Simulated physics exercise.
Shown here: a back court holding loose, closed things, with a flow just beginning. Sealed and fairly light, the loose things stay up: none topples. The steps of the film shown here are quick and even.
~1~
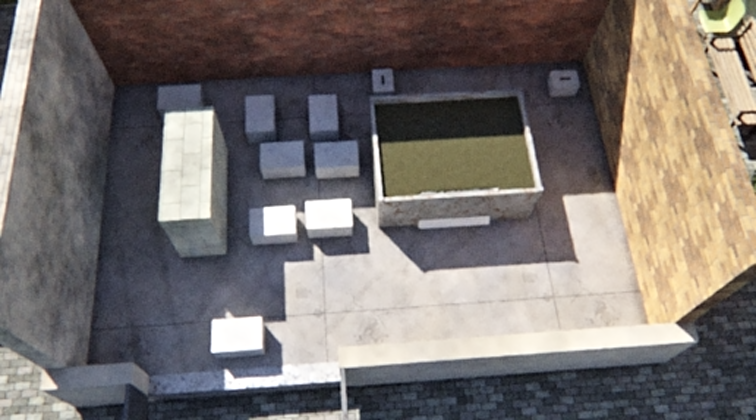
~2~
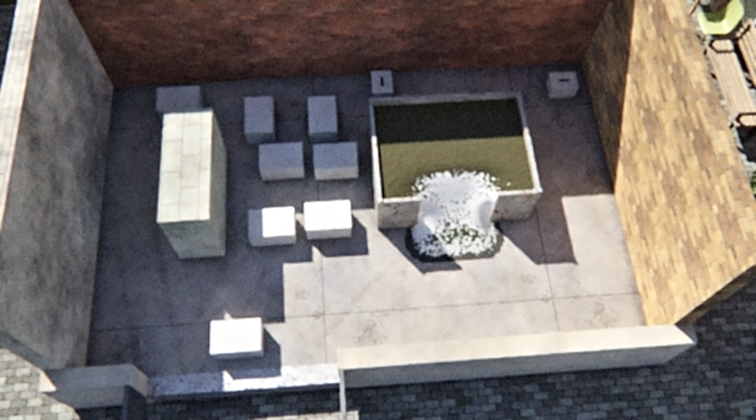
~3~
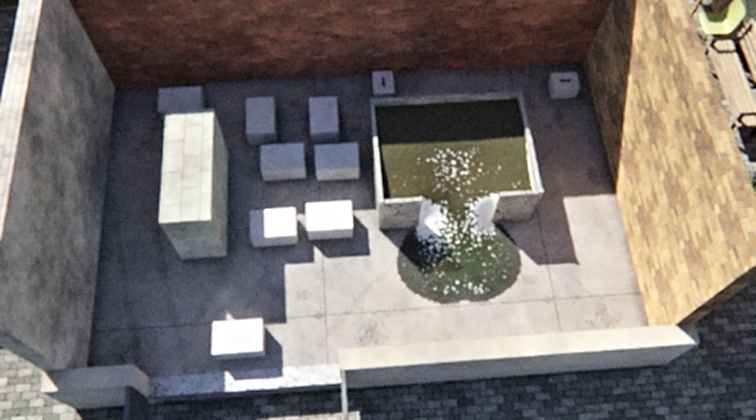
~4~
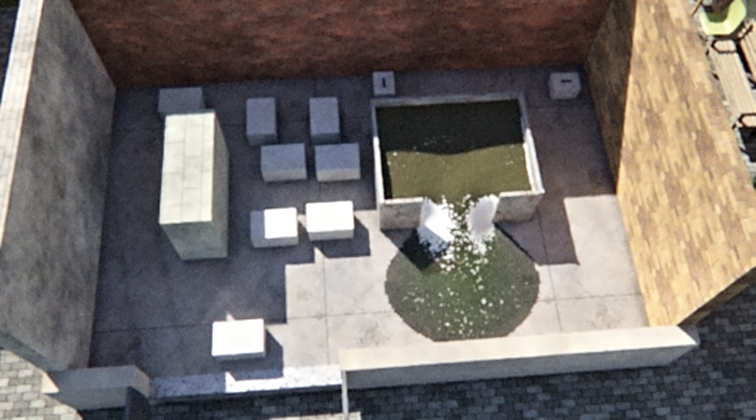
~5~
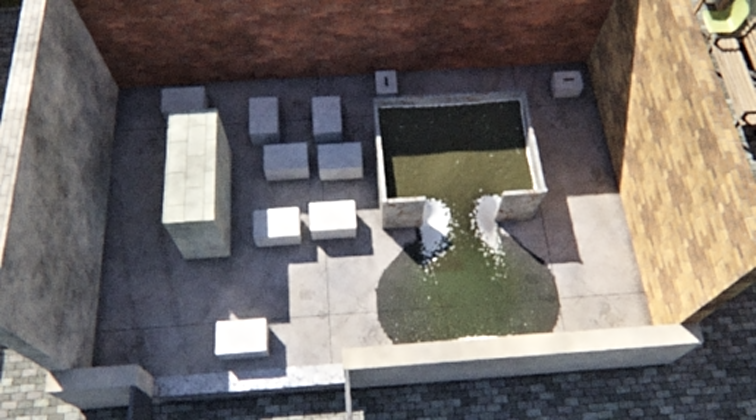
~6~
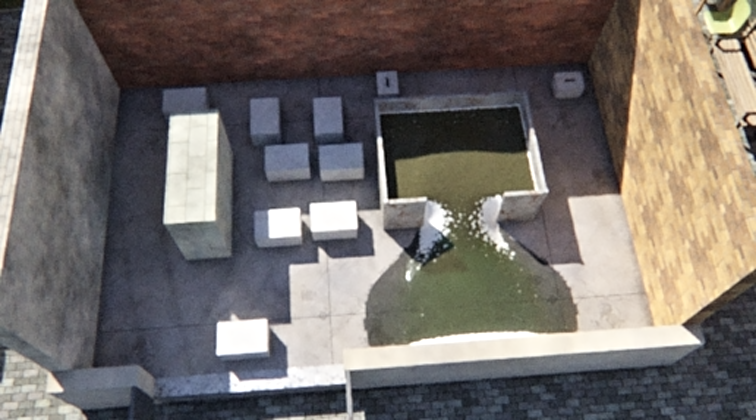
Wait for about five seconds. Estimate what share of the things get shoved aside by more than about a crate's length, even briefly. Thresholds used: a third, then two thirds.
So the part that moves far is short of the one-third mark.
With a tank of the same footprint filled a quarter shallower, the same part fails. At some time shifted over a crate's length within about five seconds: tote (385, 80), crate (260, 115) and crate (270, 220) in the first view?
In sequence: Fell short, fell short and fell short.
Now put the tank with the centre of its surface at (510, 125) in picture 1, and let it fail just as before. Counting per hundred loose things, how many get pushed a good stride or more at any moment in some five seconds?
My answer would be about 20 in a hundred.
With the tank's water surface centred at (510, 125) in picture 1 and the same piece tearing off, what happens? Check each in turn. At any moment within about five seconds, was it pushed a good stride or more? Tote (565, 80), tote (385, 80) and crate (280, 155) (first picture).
Far enough, Not far, Not far.
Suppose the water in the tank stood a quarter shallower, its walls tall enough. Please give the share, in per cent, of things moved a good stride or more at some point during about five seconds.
Share displaced: Approx. 10 percent.
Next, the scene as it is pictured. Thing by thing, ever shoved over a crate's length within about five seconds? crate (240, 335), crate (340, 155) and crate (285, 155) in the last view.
Taking them as listed, the first cleared the mark, the next remained nearby, and the last remained nearby.
A moment on, 0 of 10 are well off their spots; 0 afloat.
Next, 1 of 10 are well off their spots; 0 afloat.
Later, 1 of 10 are well off their spots; 2 afloat.
In the end, 1 of 10 are well off their spots, and 1 have been at some point; 2 afloat.
